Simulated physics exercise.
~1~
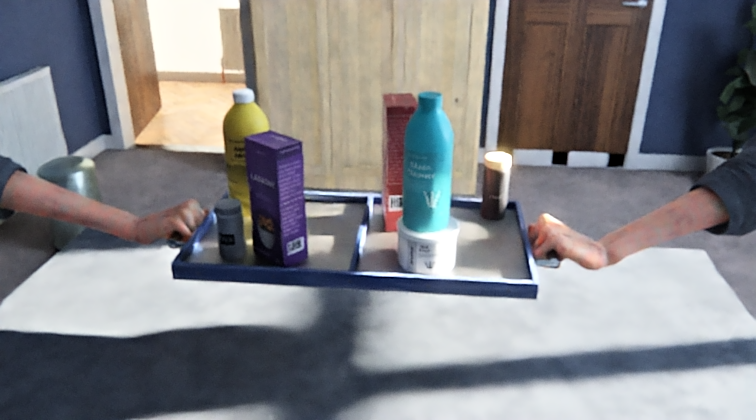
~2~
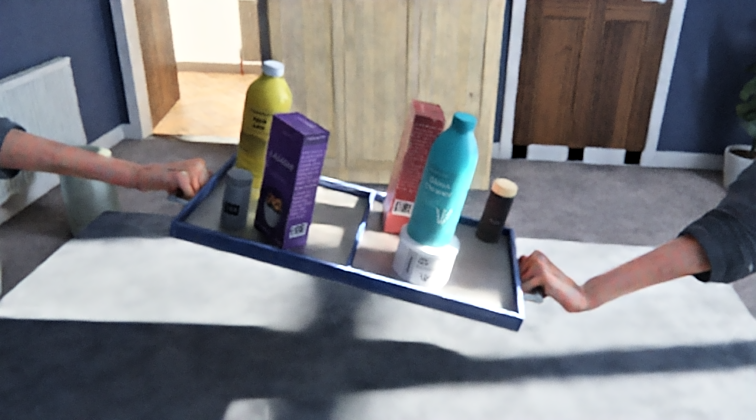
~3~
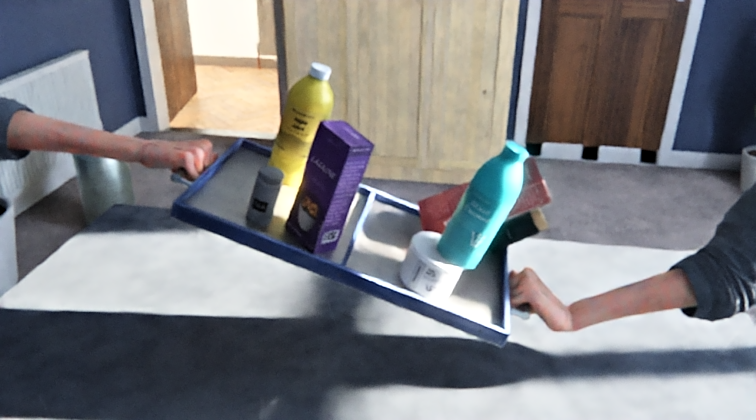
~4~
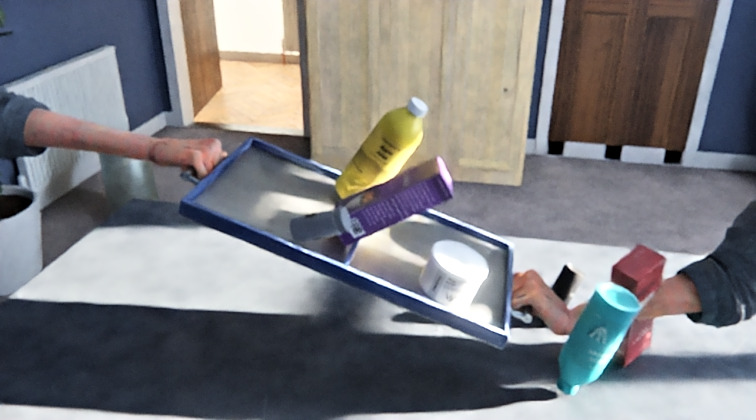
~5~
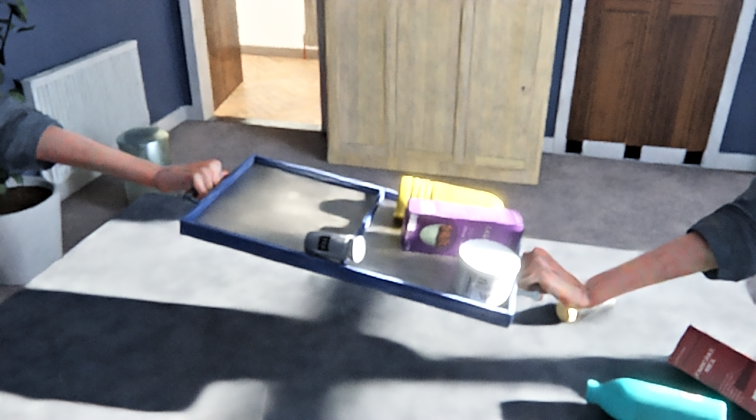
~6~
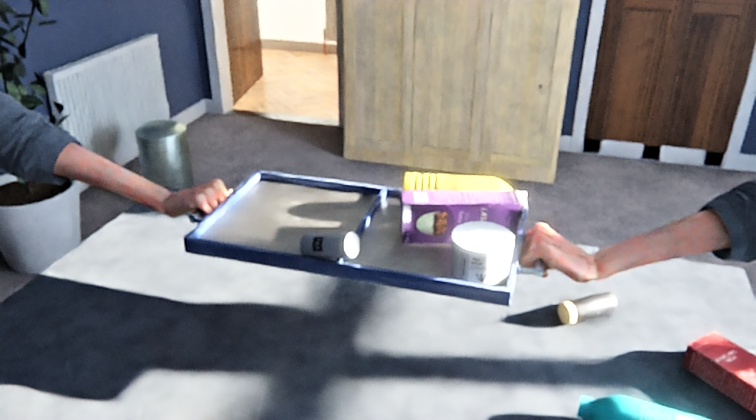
Two hands hold a blue-rimmed serving tray above a pale surface in a blue-walled room with wooden doors, seen from the front. A yellow bottle, grey shaker and purple carton stand on the left, with a red carton, turquoise bottle, white tub and dark shaker on the right. The hands tip the tray right edge down, and the red carton and dark shaker topple off, followed by the turquoise bottle. The yellow bottle, purple carton and grey shaker fall over on the tray. As it is brought back towards level, they lie beside the upright tub, while the three fallen things rest below.
